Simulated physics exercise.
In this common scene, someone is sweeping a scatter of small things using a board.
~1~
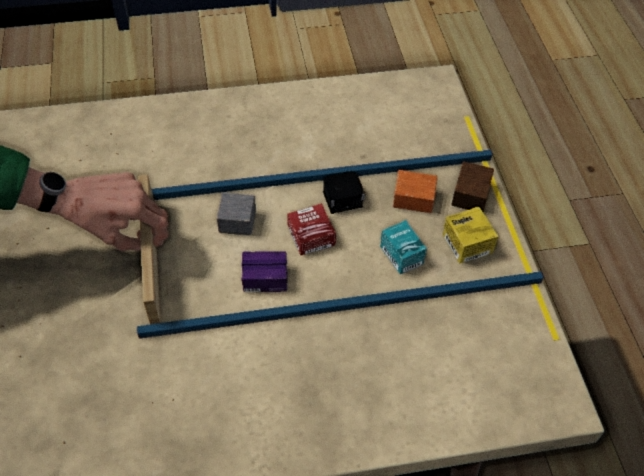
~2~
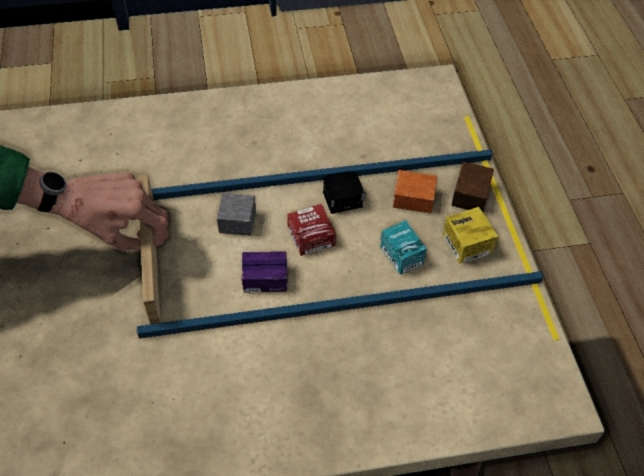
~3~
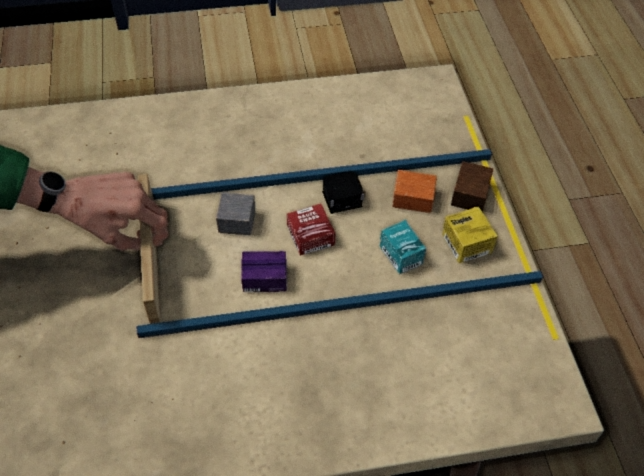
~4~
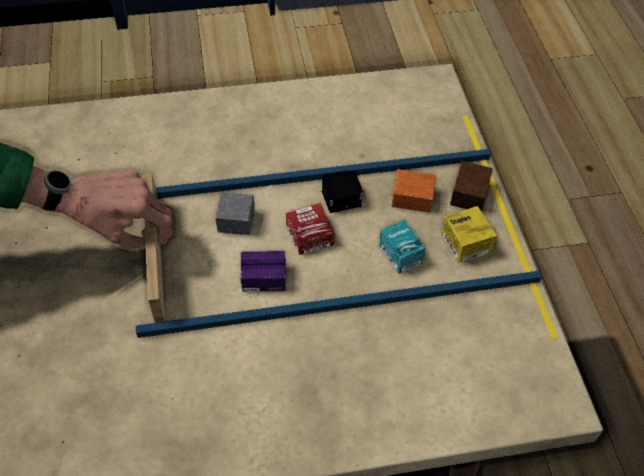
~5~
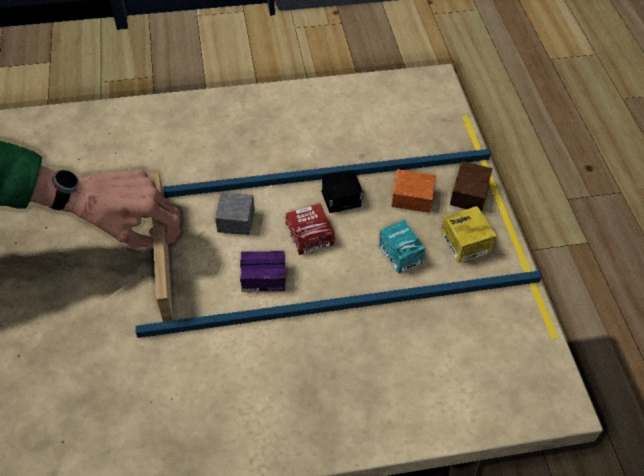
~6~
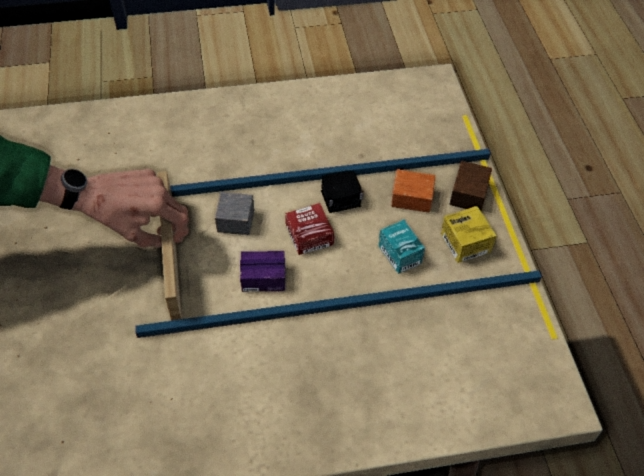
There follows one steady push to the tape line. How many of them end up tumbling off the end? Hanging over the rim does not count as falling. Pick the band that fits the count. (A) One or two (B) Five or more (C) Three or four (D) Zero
B, five or more.
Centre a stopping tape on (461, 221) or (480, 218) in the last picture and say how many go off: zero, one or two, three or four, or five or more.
3 or 4, then at least five.
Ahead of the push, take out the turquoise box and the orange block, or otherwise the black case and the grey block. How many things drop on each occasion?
Taking the two tries in turn, it comes to 6 and 6.
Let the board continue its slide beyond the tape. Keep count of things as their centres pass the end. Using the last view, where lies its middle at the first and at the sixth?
First roughly (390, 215), later roughly (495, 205).
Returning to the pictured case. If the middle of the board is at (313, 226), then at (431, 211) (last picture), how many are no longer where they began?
Answer - first 4, then 8.
Soon after, none off yet; brown block at rest near (471, 186); yellow box at rest near (468, 235); orange block at rest near (413, 191).
After that, none off yet; brown block displaced about its own width near (510, 181); yellow box displaced about its own width near (494, 232); orange block displaced well along near (475, 185).
In the end, the number that fall off is five or more; gone, grey block, purple box, red box, black case, turquoise box, orange block, yellow box and brown block.
